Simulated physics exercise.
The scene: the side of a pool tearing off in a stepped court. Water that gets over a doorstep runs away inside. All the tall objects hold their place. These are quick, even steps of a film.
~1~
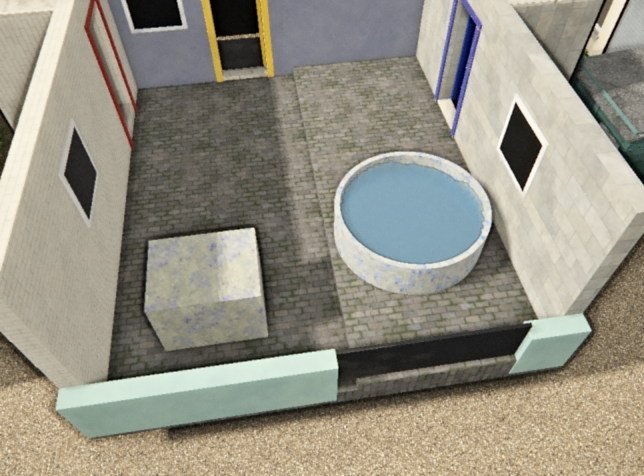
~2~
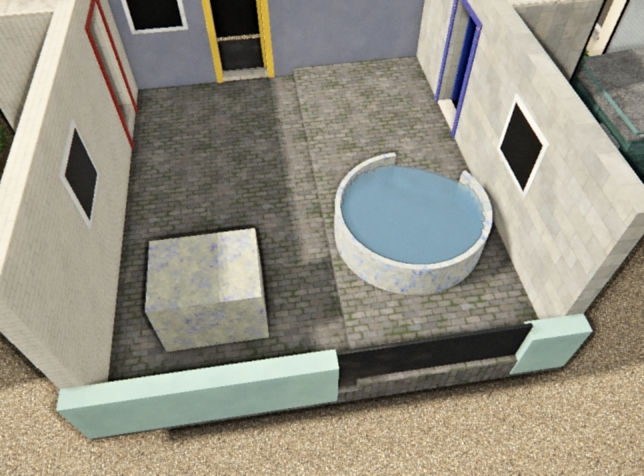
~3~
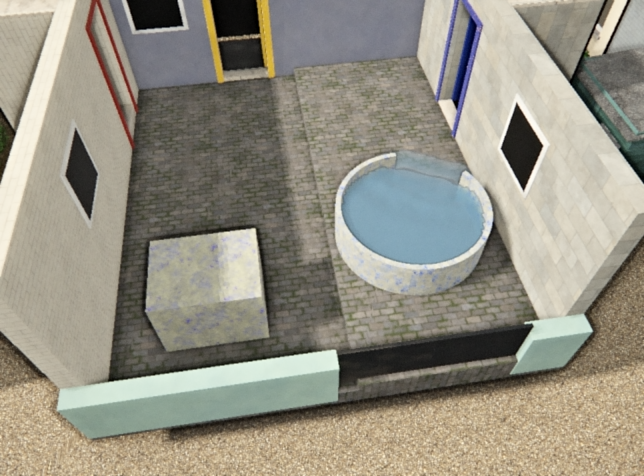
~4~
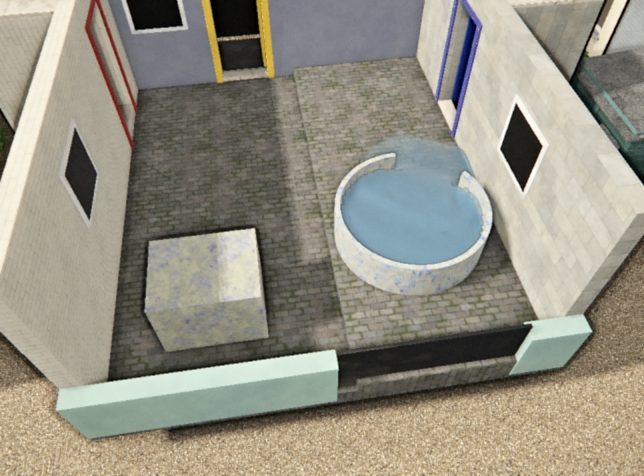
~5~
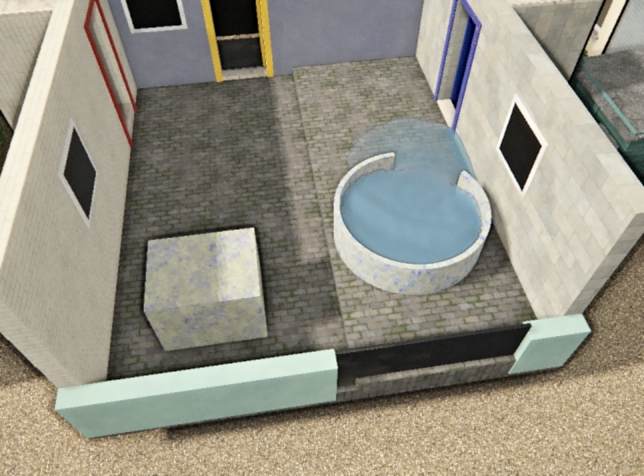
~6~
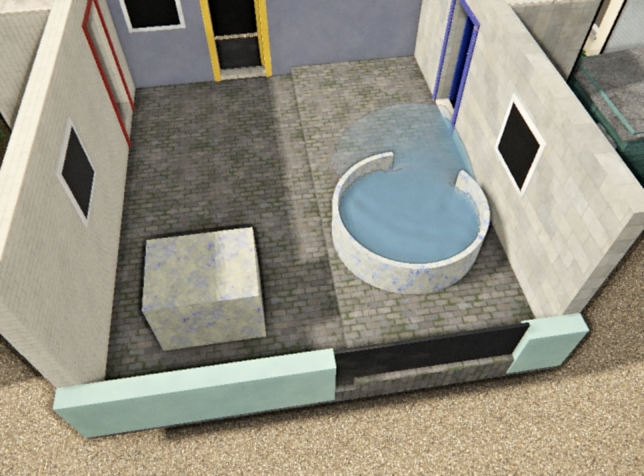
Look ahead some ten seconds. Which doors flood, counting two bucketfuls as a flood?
The red door stays under that; the blue door takes more than that; the yellow door stays under that.
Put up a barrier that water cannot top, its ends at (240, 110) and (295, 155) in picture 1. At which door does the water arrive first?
The one in blue.
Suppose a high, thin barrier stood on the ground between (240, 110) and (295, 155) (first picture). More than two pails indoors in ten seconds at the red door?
Red keeps below it.
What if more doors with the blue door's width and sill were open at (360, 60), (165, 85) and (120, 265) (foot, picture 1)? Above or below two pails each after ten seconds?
One after the other: Is over, lets more in, holds.
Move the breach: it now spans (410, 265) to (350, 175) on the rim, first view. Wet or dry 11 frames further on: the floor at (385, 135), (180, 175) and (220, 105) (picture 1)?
In turn: No water, flooded, no water.
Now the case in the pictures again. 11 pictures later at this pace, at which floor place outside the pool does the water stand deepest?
Near (388, 63).
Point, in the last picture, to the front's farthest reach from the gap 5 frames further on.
Roughly at (412, 55).
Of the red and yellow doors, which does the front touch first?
It is the yellow one.
A moment on, water covers 20 % of the floor; the red door not reached, the blue door under two buckets in, the yellow door not reached.
Next, water covers 25 % of the floor; the red door not reached, the blue door over two buckets in, the yellow door not reached.
Then, water covers 40 % of the floor; the red door not reached, the blue door over two buckets in, the yellow door wet at the sill, nothing in.
Later, water covers 70 % of the floor; the red door wet at the sill, nothing in, the blue door far over two buckets in, the yellow door wet at the sill, nothing in.
In the end, water covers 90 % of the floor; the red door wet at the sill, nothing in, the blue door far over two buckets in, the yellow door wet at the sill, nothing in.
